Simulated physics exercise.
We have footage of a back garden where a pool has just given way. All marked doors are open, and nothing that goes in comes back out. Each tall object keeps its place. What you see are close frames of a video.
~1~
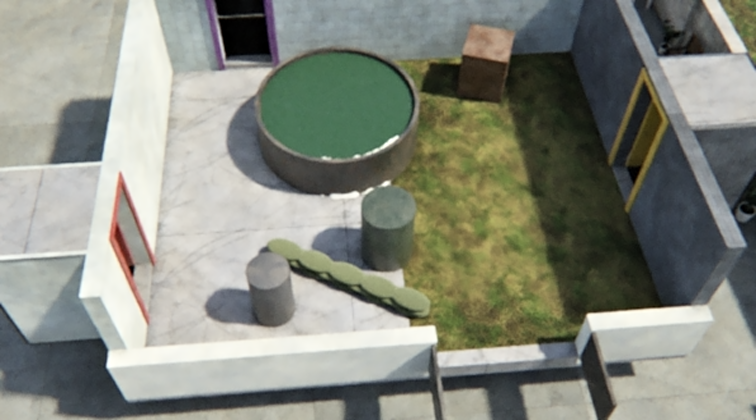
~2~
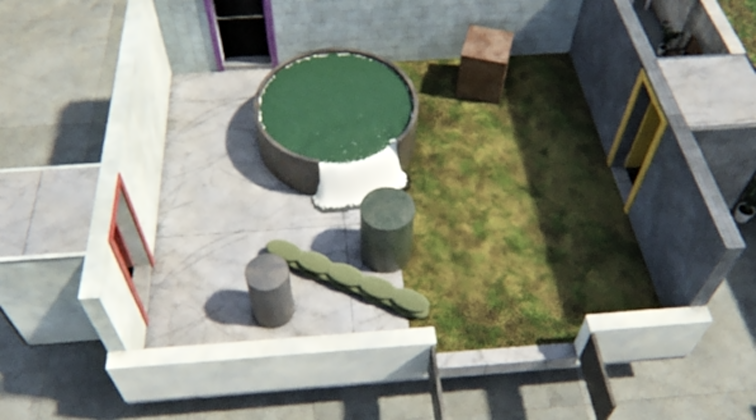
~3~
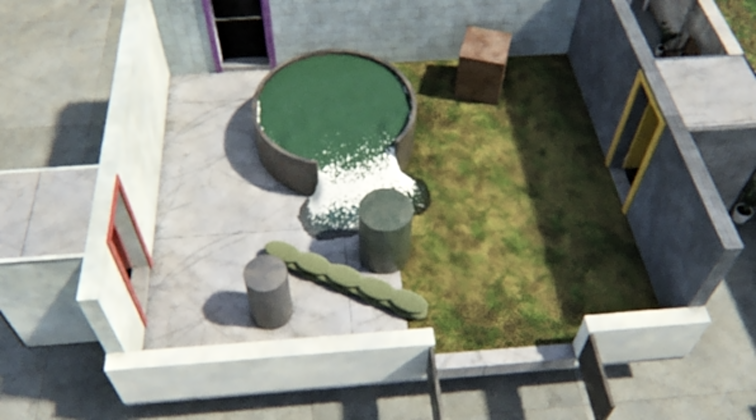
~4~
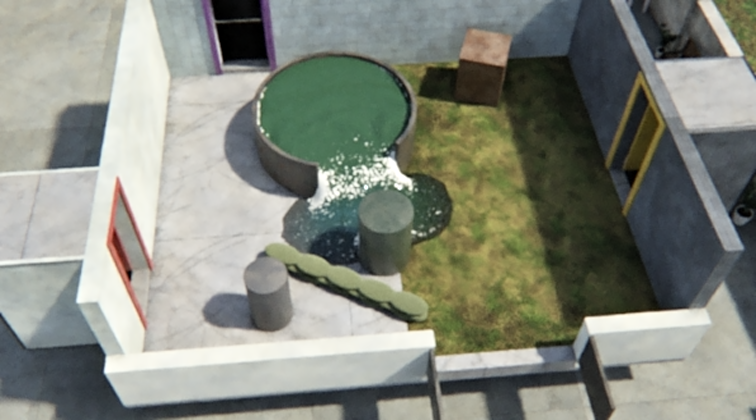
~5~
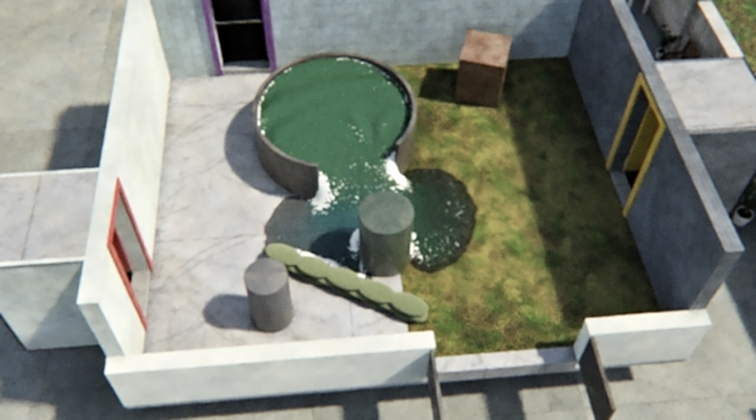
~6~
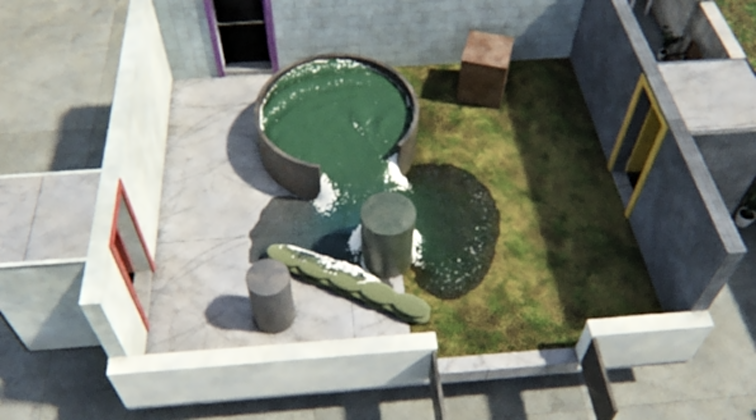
At first a round tank of green water stands whole in a walled yard, with a little white froth at its front rim. Then its front side opens and foaming water pours out around a dark green cylinder, spreading left across the paving to the hedge and right over the grass.
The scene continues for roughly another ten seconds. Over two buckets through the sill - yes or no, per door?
Purple door - no, yellow door - yes, red door - no.
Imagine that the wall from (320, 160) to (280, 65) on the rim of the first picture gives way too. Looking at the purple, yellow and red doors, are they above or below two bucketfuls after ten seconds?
Well, the purple door overshoots, the yellow door comes up short, and the red door overshoots.
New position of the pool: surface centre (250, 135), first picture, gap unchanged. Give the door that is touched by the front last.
It's the yellow-painted one, as it turns out.
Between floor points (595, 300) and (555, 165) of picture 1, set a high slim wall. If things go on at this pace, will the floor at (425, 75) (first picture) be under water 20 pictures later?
Spared.
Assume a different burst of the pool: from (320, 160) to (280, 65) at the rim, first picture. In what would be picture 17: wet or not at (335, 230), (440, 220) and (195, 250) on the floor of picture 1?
In the order given: Swamped, untouched and swamped.
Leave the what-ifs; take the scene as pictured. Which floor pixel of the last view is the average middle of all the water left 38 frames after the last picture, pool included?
I reckon somewhere around (387, 204).
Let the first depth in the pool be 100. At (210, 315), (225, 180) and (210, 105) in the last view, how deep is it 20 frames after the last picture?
Some 2, 4 and 2 in a hundred.
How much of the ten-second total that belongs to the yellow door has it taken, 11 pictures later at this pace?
Roughly 0 per cent.
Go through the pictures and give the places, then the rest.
In the first picture, the round tank at (337, 104) is whole and still.
In the second picture, the front is at (314, 198), out from the gap at (362, 181).
In the third picture, water pours out at (361, 183) and has run to (311, 229).
In the fourth picture, water pours out at (361, 187) and has run to (316, 259).
In the fifth picture, the front is at (461, 247), out from the gap at (361, 188).
In the sixth picture, the front is at (474, 283), out from the gap at (363, 188).
A moment on, water covers 25 % of the floor; the purple door not reached, the yellow door not reached, the red door not reached.
Next, water covers 50 % of the floor; the purple door not reached, the yellow door not reached, the red door wet at the sill, nothing in.
Then, water covers 75 % of the floor; the purple door not reached, the yellow door under two buckets in, the red door wet at the sill, nothing in.
Later, water covers 85 % of the floor; the purple door wet at the sill, nothing in, the yellow door over two buckets in, the red door wet at the sill, nothing in.
In the end, water covers 95 % of the floor; the purple door wet at the sill, nothing in, the yellow door far over two buckets in, the red door wet at the sill, nothing in.
